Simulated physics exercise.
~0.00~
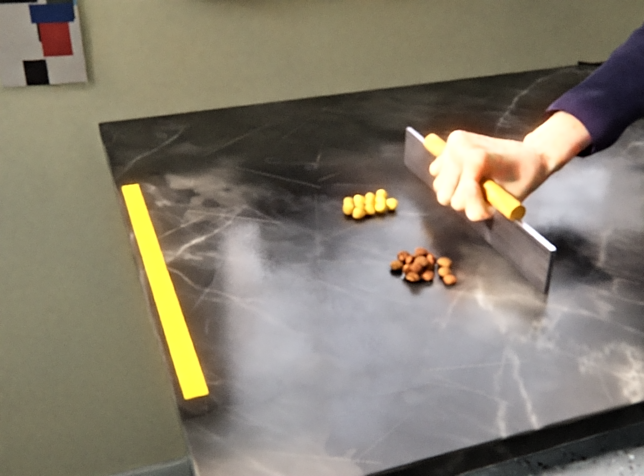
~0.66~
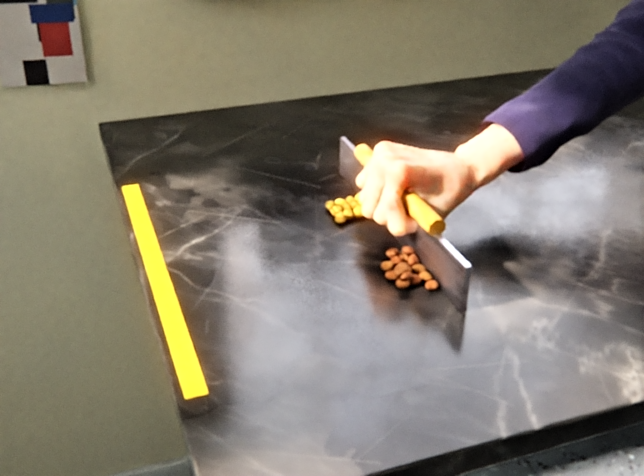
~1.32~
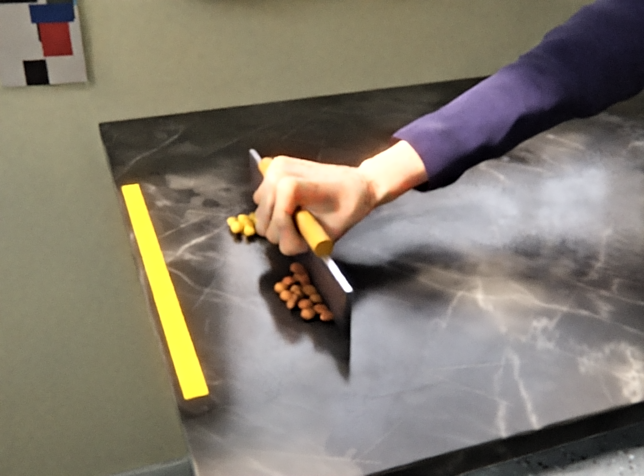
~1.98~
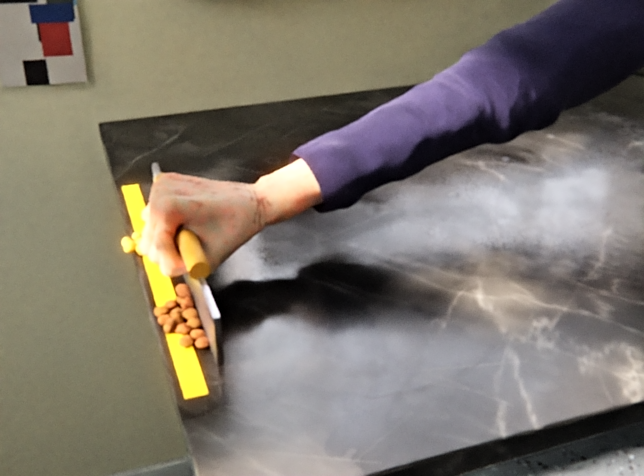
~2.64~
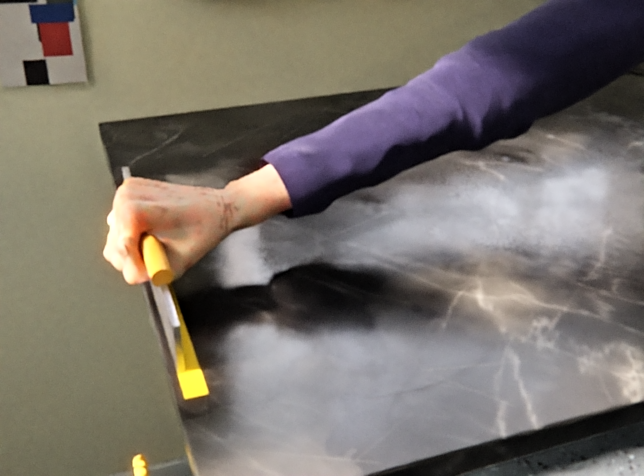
A hand gripping a scraper pushed two small piles, one yellow and one brown, leftward across a dark marbled table to the yellow tape at its end, where the blade stopped and both piles went over the edge.
